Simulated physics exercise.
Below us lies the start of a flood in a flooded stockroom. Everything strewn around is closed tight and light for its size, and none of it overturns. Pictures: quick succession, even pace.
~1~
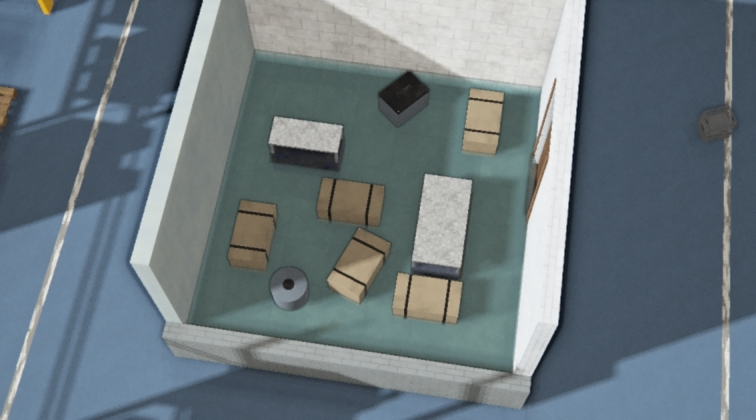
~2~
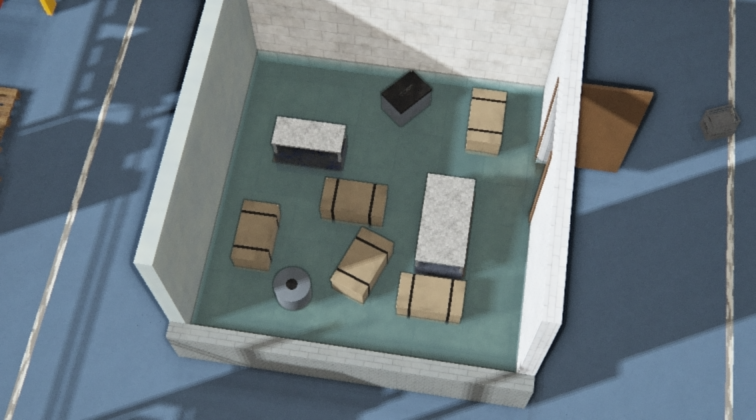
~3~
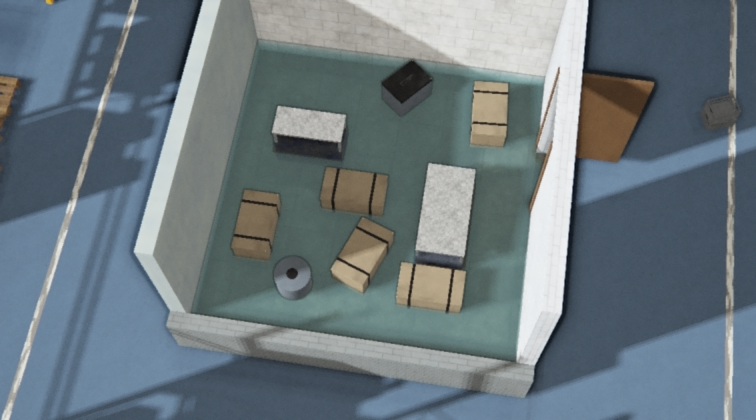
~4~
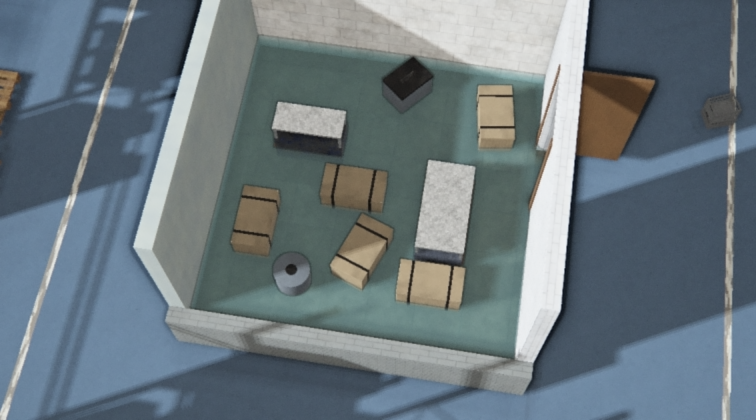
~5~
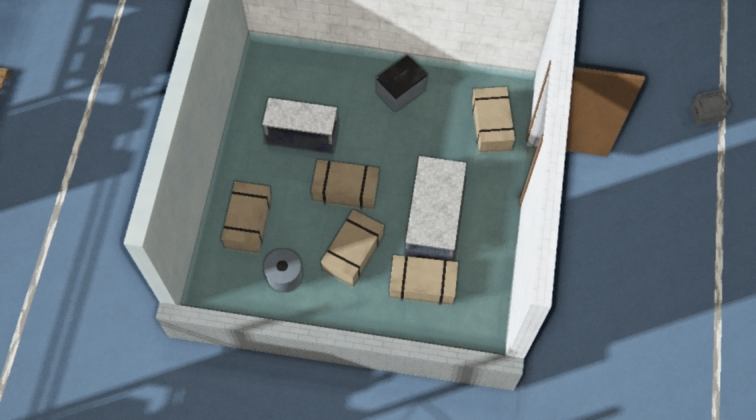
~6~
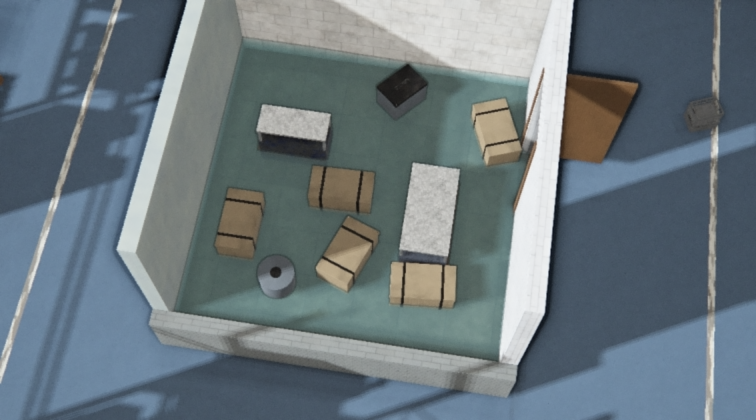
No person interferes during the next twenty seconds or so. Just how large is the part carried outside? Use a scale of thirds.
On that scale, between one and two thirds.
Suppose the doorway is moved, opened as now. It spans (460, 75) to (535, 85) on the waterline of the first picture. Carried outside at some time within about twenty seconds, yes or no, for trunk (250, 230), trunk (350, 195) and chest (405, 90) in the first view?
Ordered result: Retained / exited / exited.
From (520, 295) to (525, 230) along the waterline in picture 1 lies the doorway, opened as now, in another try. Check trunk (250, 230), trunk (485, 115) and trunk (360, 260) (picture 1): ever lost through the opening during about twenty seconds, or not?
Okay, one after another: Never departs, then departs, then never departs.
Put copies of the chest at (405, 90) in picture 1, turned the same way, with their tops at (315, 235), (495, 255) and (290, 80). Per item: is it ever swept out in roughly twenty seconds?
The first remains behind, the second departs, the third remains behind.
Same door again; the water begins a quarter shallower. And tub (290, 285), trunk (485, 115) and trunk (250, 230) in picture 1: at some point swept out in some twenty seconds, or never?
Object by object the verdict is never escapes, leaves, never escapes.
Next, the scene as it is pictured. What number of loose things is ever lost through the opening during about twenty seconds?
The count is 4.
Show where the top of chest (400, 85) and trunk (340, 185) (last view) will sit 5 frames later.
Look for them close to (437, 85) and (367, 171).
A moment on, 1 of 7 are out; 6 afloat.
Next, 1 of 7 are out; 6 afloat.
Later, 4 of 7 are out; 3 afloat.
In the end, 4 of 7 are out; 3 afloat.
